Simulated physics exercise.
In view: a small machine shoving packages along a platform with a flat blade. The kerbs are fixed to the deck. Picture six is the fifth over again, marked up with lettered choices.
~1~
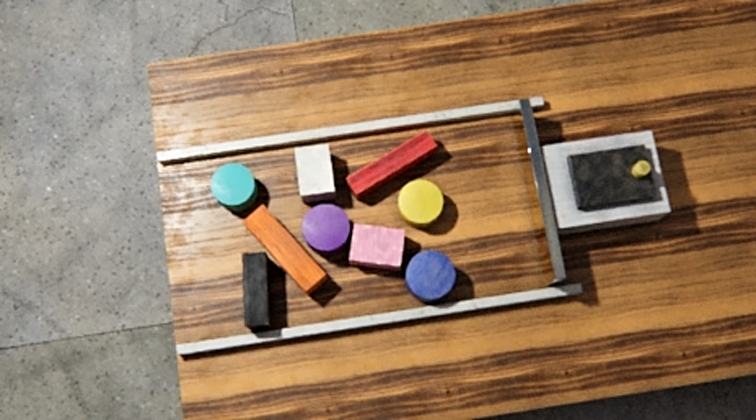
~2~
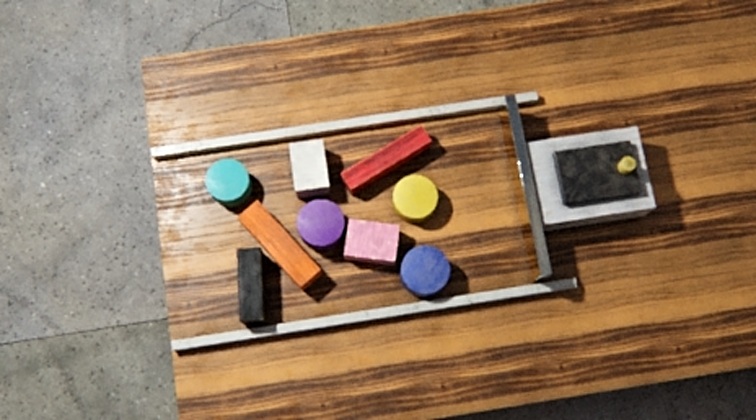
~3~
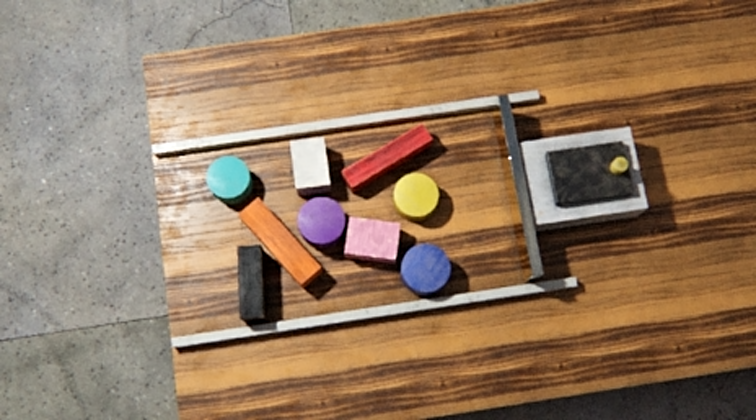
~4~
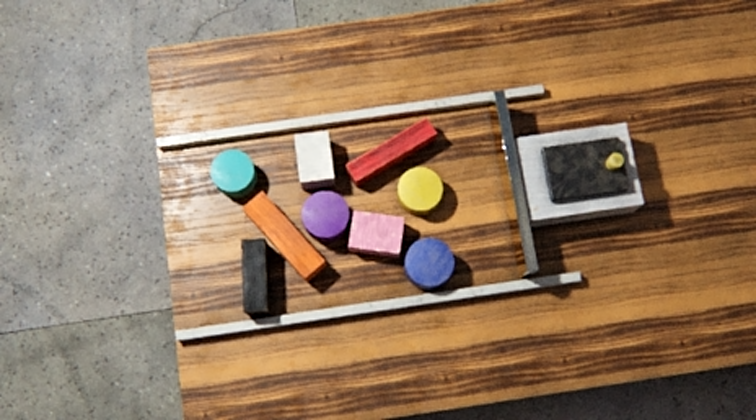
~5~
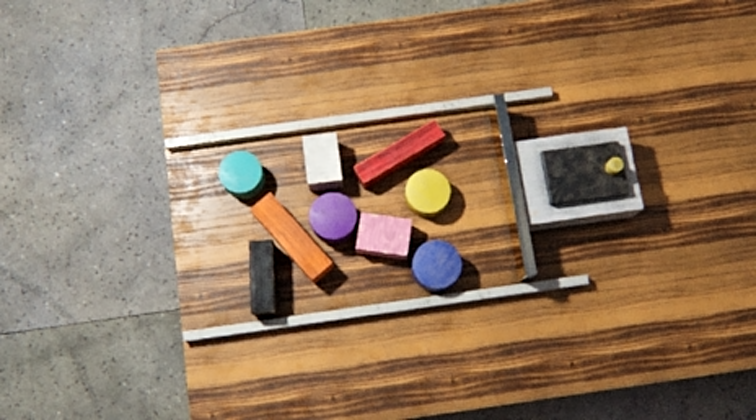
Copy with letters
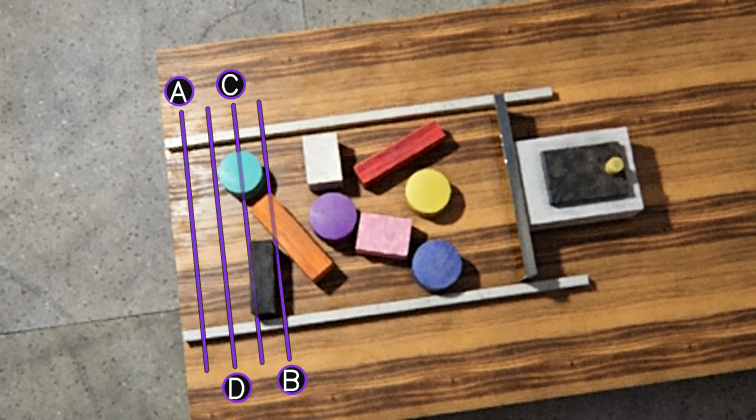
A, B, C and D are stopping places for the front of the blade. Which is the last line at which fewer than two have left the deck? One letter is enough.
As far as mark B.
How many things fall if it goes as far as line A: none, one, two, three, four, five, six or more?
Six or more.
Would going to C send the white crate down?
No.
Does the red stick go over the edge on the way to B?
By then, no.
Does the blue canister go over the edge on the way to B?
No.
On the marked copy, A at (194, 237); B at (274, 226); C at (247, 230); D at (221, 234).
With B. Early on, robot (491, 186); blue canister (407, 275); white crate (315, 163).
Further on, robot (405, 197); turquoise canister (220, 190); orange stick (229, 258).
At the end, robot (339, 207); turquoise canister over the edge; purple canister (182, 235); one fallen.
As for the rest, A drops nine; C drops four; D drops five.
